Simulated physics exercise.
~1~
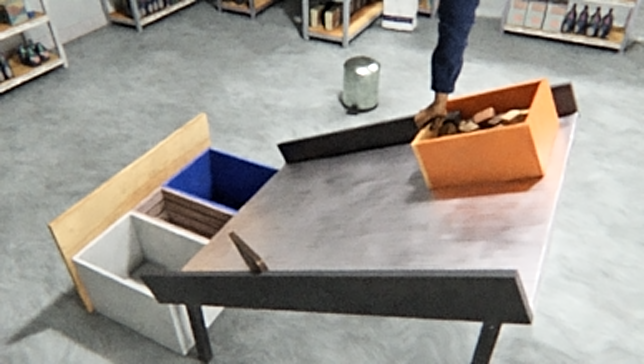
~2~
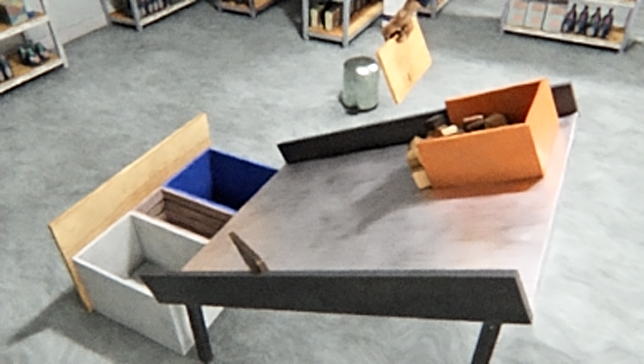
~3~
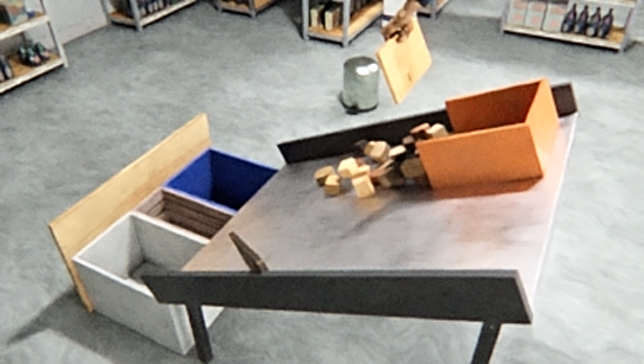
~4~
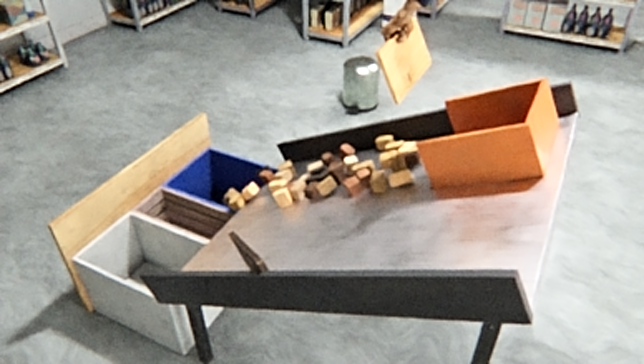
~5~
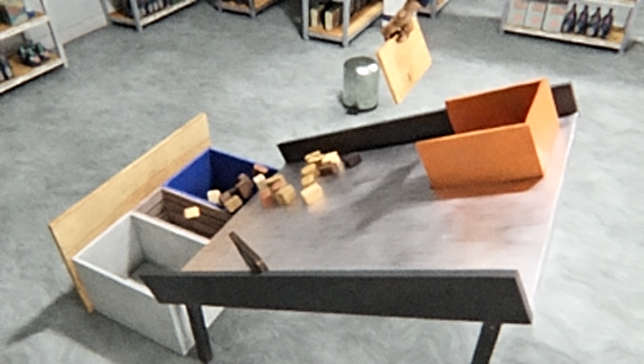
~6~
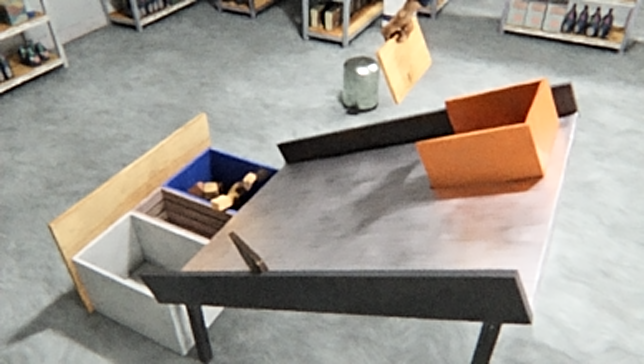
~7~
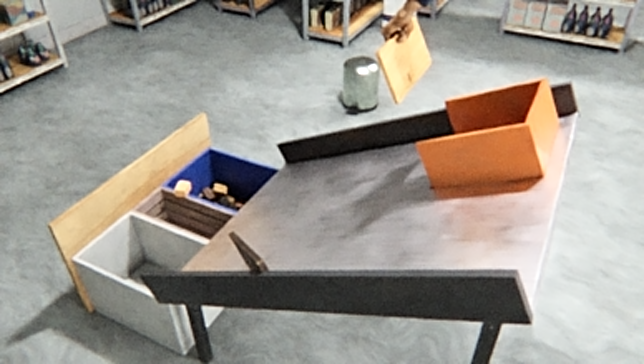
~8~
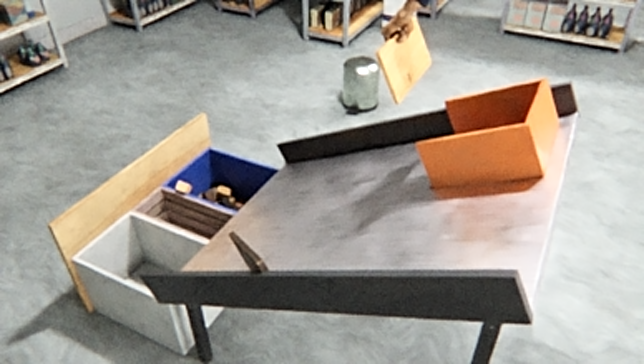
A hand lifted a wooden panel away from an orange pen on a sloping metal table, and a pile of loose wooden blocks tumbled down to the left, nearly all dropping into the far blue tub, with one ending up in the middle wooden tub.
